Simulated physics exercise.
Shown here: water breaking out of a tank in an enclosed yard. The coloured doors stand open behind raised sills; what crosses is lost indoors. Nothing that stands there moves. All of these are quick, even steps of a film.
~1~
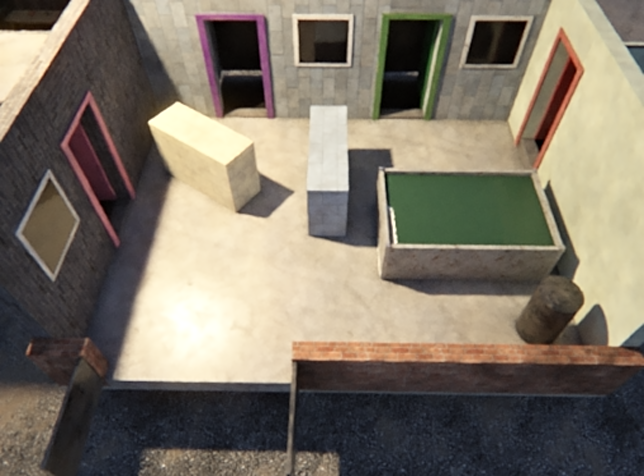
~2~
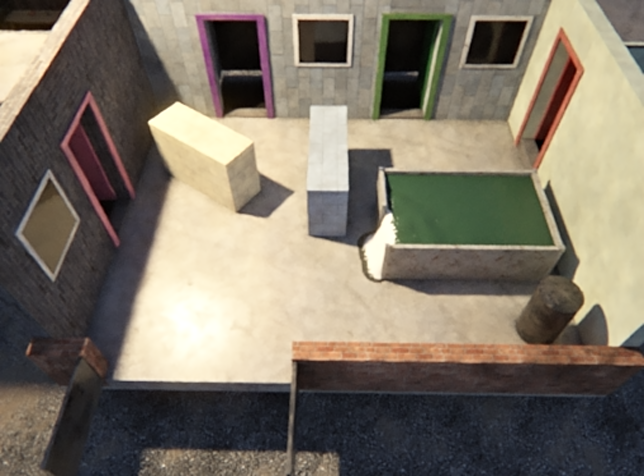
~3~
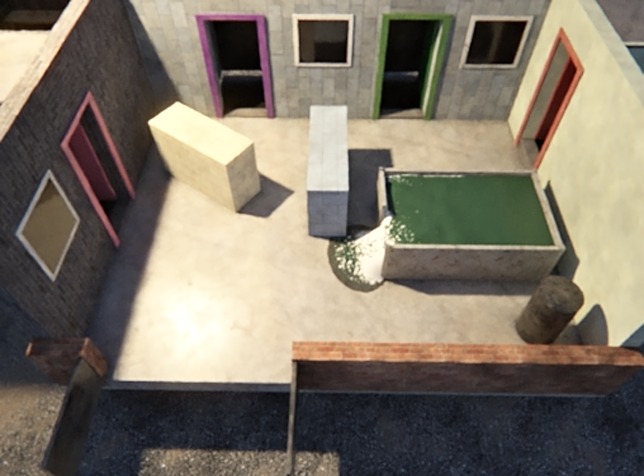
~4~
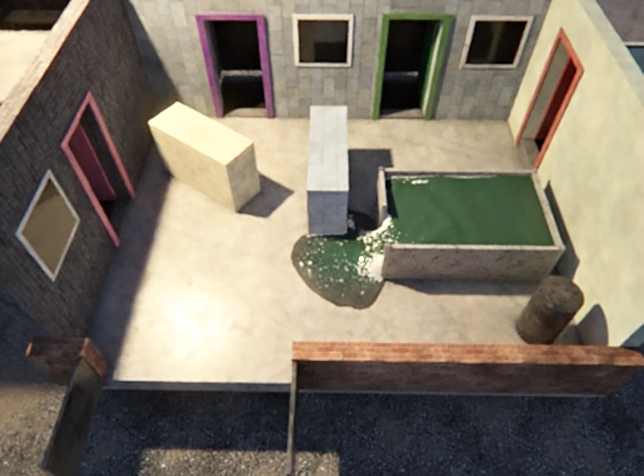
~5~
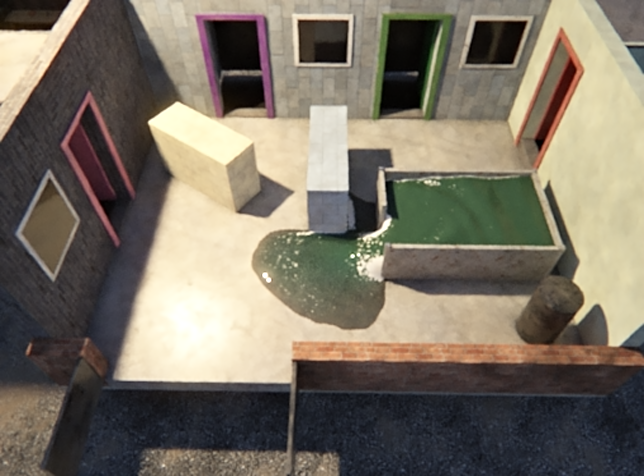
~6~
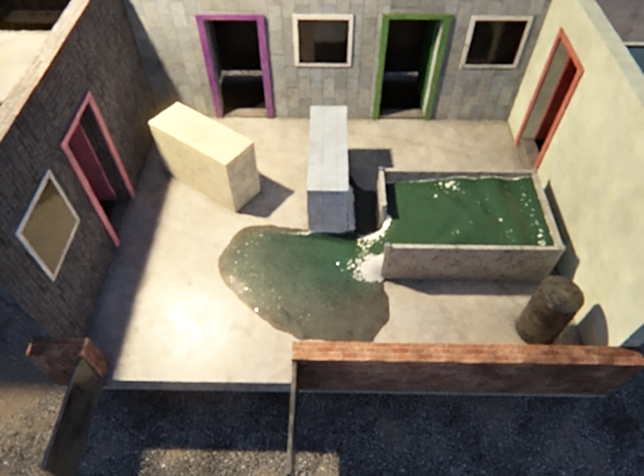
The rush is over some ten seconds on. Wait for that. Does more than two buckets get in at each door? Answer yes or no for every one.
Green door: No, purple door: No, red door: No, pink door: Yes.
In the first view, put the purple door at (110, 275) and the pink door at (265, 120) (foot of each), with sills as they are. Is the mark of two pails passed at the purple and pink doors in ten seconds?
One by one: Purple door takes more; pink door keeps below it.
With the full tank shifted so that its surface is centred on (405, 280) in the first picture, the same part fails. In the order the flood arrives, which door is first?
The pink one.
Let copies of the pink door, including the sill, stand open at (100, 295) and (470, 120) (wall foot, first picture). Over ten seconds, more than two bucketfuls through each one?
Going in order, the first one exceeds it and the second one stays short.
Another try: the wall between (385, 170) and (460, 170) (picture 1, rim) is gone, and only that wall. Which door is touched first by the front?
I'd name the one in green.
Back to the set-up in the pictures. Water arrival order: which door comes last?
That would be the red door.
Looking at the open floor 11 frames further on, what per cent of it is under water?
I'd say 45 per cent.
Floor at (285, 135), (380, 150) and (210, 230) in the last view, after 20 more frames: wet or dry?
Result, as listed: Not wetted / wetted / wetted.
A moment on, water covers 40 % of the floor; the green door not reached, the purple door not reached, the red door not reached, the pink door wet at the sill, nothing in.
Next, water covers 45 % of the floor; the green door wet at the sill, nothing in, the purple door not reached, the red door not reached, the pink door over two buckets in.
Then, water covers 50 % of the floor; the green door wet at the sill, nothing in, the purple door not reached, the red door not reached, the pink door far over two buckets in.
Later, water covers 60 % of the floor; the green door wet at the sill, nothing in, the purple door wet at the sill, nothing in, the red door wet at the sill, nothing in, the pink door far over two buckets in.
In the end, water covers 75 % of the floor; the green door wet at the sill, nothing in, the purple door wet at the sill, nothing in, the red door wet at the sill, nothing in, the pink door far over two buckets in.
